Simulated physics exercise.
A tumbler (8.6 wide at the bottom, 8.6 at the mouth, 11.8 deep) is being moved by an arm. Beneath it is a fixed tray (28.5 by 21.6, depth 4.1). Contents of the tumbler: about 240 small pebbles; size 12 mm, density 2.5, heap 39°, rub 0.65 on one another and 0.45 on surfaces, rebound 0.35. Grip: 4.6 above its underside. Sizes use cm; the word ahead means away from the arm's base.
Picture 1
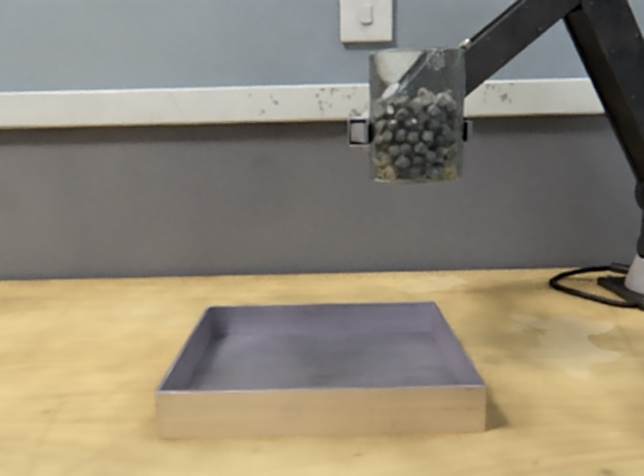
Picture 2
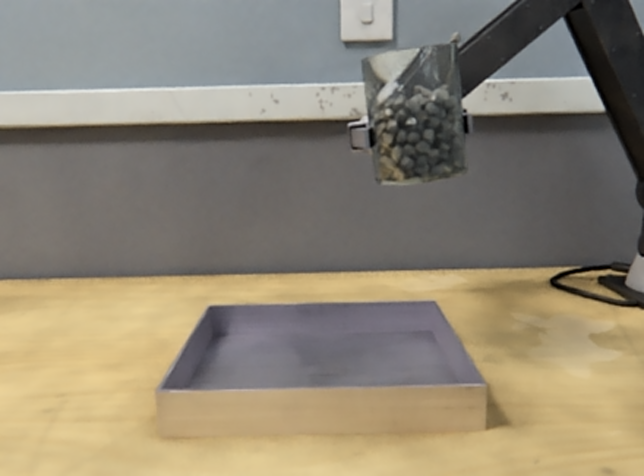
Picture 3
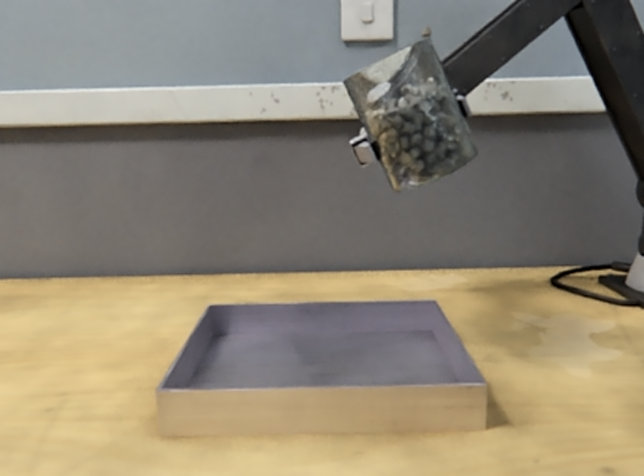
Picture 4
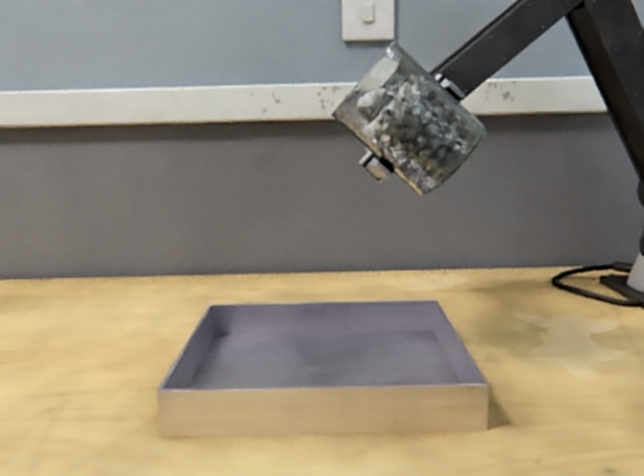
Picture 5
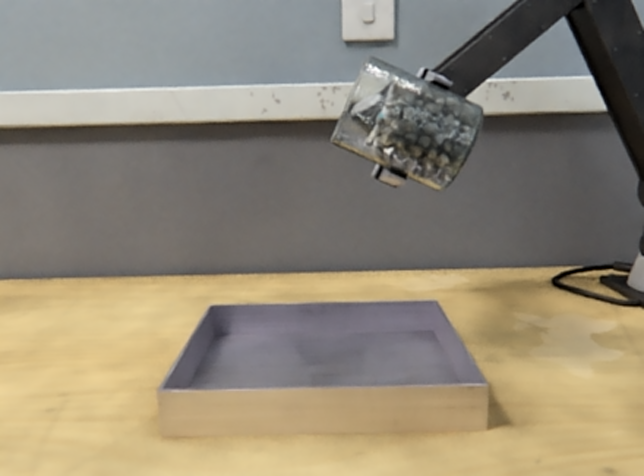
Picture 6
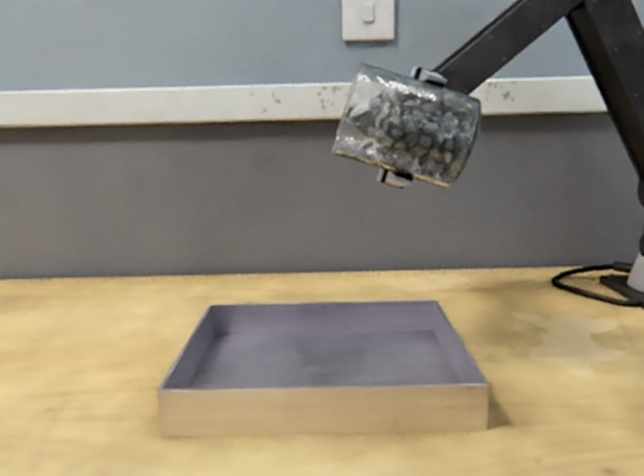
The footage shows a dark mechanical arm holding a clear tumbler of small grey pebbles above a shallow tray on a wooden table, then tilting it steadily to the left until it leans well over, the pebbles still inside.
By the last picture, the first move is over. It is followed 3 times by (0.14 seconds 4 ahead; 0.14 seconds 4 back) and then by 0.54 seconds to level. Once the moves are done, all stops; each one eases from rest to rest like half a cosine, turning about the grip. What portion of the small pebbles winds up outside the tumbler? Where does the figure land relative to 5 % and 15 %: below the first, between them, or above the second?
It lands between 5 and 15 %.
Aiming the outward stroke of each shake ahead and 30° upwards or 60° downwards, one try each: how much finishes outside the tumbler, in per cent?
Result: Approx. 20 % and 0 %, one try each.
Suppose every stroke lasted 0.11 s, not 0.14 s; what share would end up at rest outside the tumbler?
25 %.
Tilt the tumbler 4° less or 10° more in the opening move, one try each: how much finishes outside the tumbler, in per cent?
I'd say close to 5 and 30 per cent, in that order.
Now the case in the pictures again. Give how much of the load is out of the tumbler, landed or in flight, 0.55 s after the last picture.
Share gone: Around 5 %.
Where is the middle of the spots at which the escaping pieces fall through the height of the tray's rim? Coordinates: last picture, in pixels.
Look at roughly (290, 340) in the last picture.
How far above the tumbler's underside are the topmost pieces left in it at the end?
It reaches close to 10.0 cm in the end.
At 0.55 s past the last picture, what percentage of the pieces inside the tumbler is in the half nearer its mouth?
Something near 35 per cent is there.
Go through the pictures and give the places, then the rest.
In the first picture, tumbler middle at (416, 119), level; upper third of the load around (419, 114), from x 380 to 465, top at y 45; 240 in the tumbler.
In the second picture, tumbler middle at (415, 118), tilted 7° forward; upper third of the load around (418, 113), from x 375 to 455, top at y 40.
In the third picture, tumbler middle at (411, 118), tilted 25° forward; upper third of the load around (424, 114), from x 375 to 465, top at y 30.
In the fourth picture, tumbler middle at (408, 122), tilted 47° forward; upper third of the load around (422, 113), from x 375 to 470, top at y 85.
In the fifth picture, tumbler middle at (406, 125), tilted 65° forward; upper third of the load around (423, 110), from x 370 to 470, top at y 85.
In the sixth picture, tumbler middle at (405, 127), tilted 72° forward; upper third of the load around (424, 110), from x 370 to 470, top at y 90; 240 in the tumbler.
Then, 0.55 s later, tilted 72° forward, highest piece 28 above the table; 224 in the tumbler, 11 in the tray, 5 in flight or on a rim.
Then, 1.10 s later, tilted 37° forward, highest piece 30 above the table; 219 in the tumbler, 21 in the tray.
Then, 1.58 s later, level, highest piece 31 above the table; 219 in the tumbler, 21 in the tray.
Then, 2.63 s later, level, highest piece 31 above the table; 219 in the tumbler, 21 in the tray.
At rest, 219 in the tumbler, 21 in the tray. That is 9 % outside the tumbler.
